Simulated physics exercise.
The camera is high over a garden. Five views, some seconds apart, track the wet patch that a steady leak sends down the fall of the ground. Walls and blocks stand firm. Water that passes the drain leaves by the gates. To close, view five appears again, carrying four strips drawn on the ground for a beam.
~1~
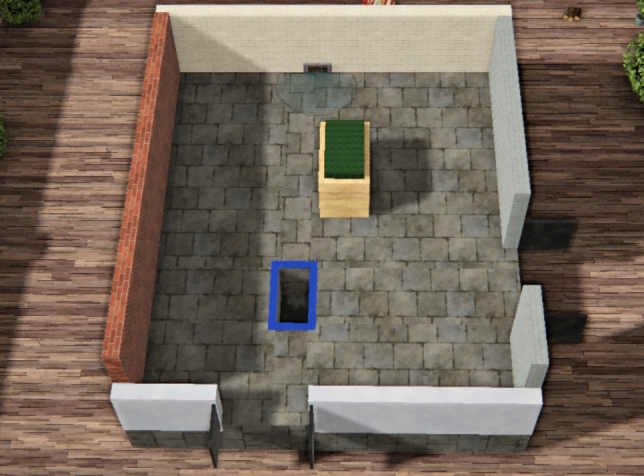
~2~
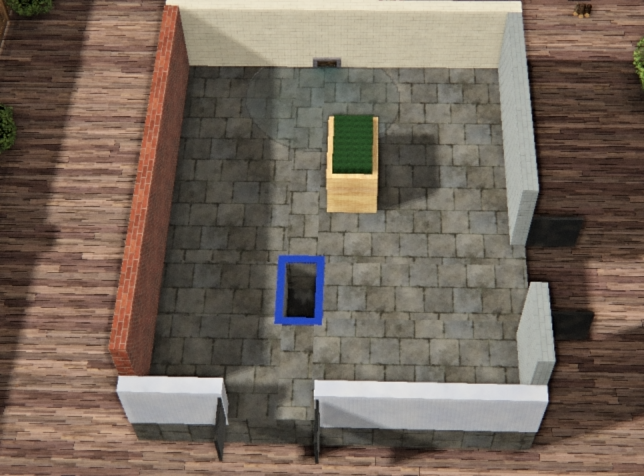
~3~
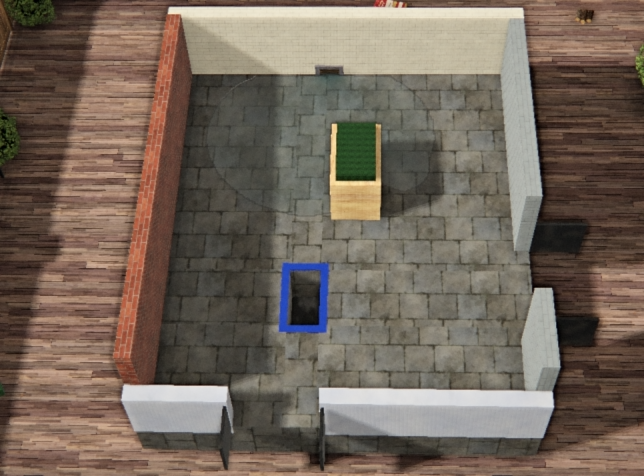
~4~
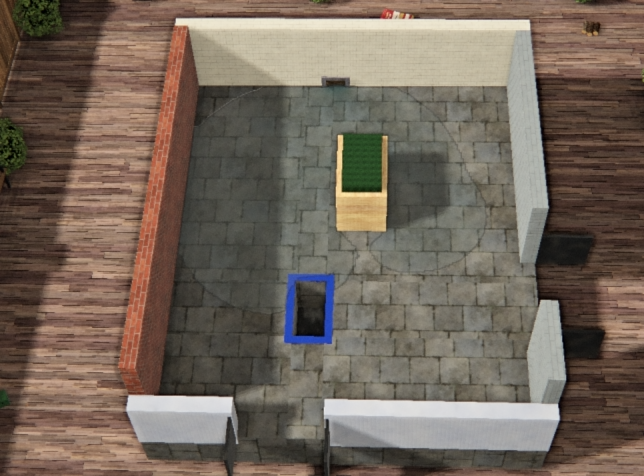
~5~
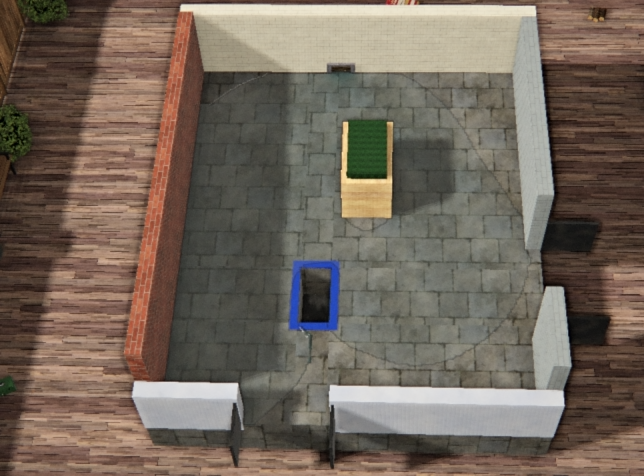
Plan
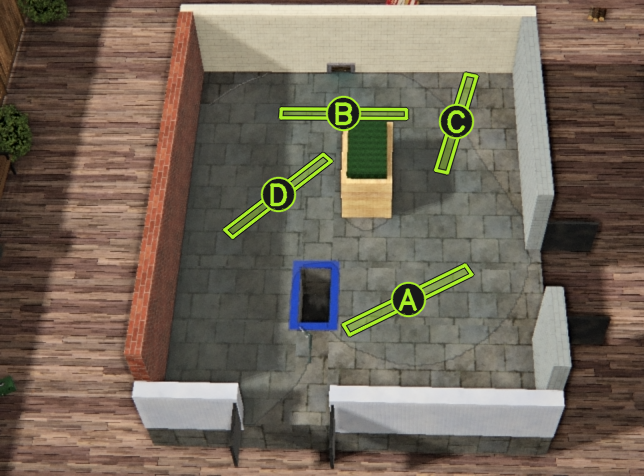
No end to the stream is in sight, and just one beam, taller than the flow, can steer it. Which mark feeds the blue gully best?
It is A.
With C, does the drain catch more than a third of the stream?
No, it does not.
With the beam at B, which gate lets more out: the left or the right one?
More leaves on the left.
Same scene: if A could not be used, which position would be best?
C.
On the marked copy, A from (346, 329) to (468, 269); B from (281, 113) to (406, 114); C from (441, 171) to (471, 75); D from (228, 233) to (327, 157).
Choosing A, about 31 % of the stream runs into the blue gully, about 68 % out by the gates.
Choosing B, about 7 % of the stream runs into the blue gully, about 91 % out by the gates.
Choosing C, about 16 % of the stream runs into the blue gully, about 83 % out by the gates.
Choosing D, about 10 % of the stream runs into the blue gully, about 89 % out by the gates.
